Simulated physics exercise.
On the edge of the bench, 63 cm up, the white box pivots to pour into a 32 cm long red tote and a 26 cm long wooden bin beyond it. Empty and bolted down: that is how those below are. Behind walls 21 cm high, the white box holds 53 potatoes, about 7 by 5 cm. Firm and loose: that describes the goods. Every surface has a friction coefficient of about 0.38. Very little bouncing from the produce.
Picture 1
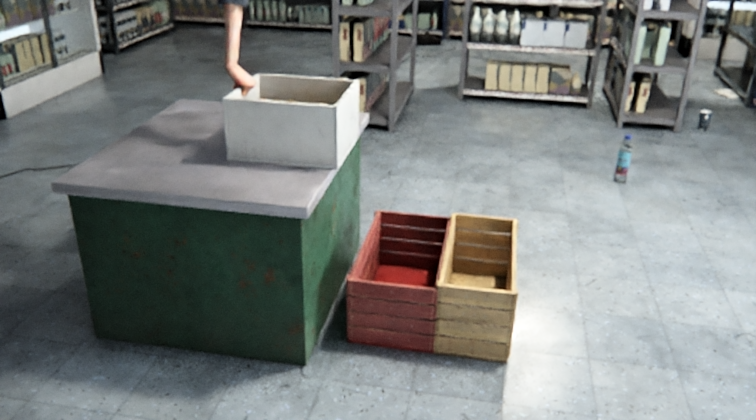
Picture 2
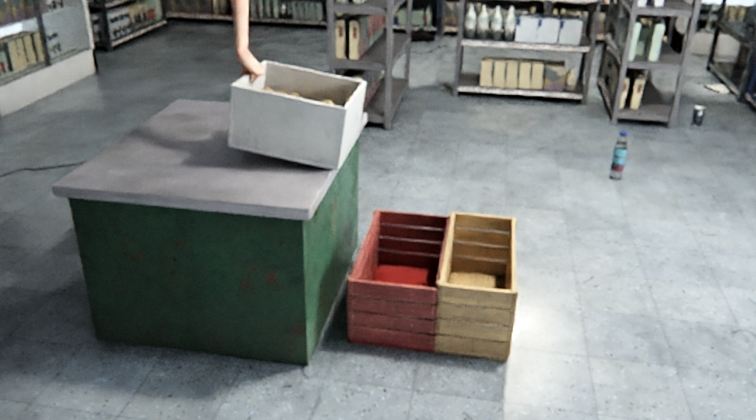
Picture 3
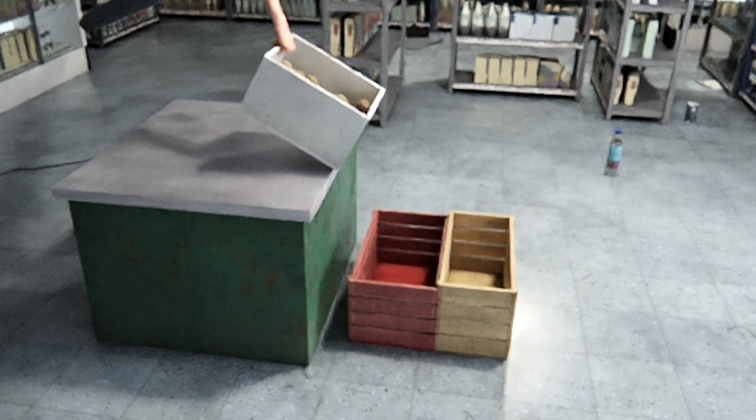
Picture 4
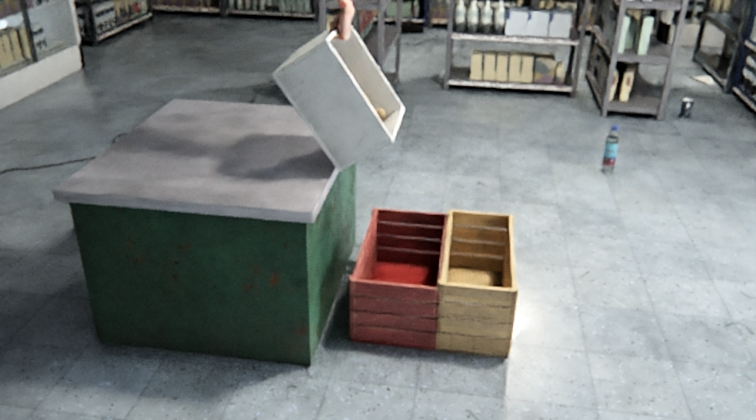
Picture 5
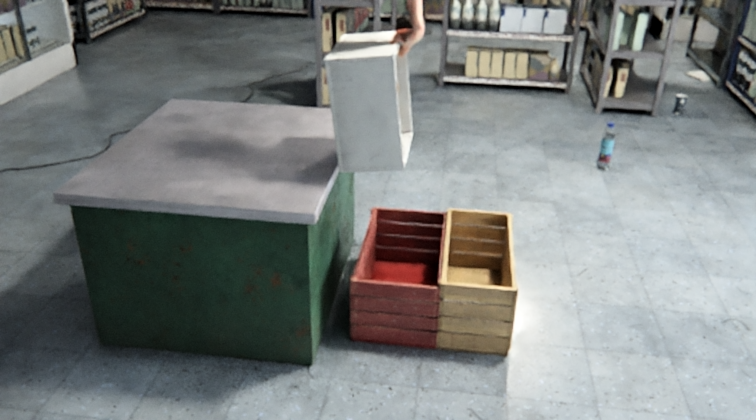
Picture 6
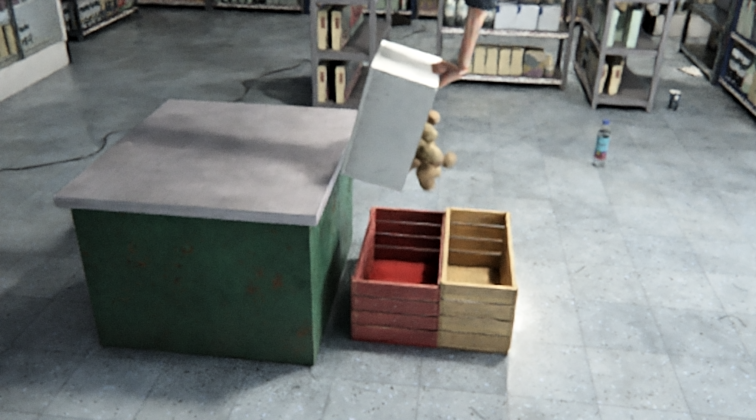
A hand tilted a white box up on the edge of a green bench, swinging it over toward the right until potatoes tumbled out above the red and yellow wooden crates on the floor.
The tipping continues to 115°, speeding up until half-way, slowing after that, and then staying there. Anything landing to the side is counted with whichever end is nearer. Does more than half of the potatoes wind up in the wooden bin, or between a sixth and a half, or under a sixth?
More than half does.
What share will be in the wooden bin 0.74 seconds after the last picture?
Close to 65 in a hundred.
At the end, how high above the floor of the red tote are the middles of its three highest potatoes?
Roughly 4 cm.
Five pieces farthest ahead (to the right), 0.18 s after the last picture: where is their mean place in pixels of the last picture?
The leading five average out near (490, 265).
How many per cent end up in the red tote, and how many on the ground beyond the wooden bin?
Around 35 per cent and 0 per cent, in that order.
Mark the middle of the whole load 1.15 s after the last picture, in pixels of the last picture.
Centre: Approx. (459, 298).
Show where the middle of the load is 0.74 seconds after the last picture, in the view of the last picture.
I'd say close to (456, 294).
Then, 0.18 s after the last picture, tilt 115°; 20 still in the white box, 2 in the red tote, 11 in the wooden bin and 20 in the air.
Then, 0.41 s after the last picture, tilt 115°; 7 still in the white box, 7 in the red tote, 27 in the wooden bin and 12 in the air.
Then, 0.74 s after the last picture, tilt 115°; 16 in the red tote, 34 in the wooden bin and 3 in the air.
Final count (1.15 s after the last picture), 19 in the red tote and 34 in the wooden bin. Asked share, 34 of 53, 64 per cent.
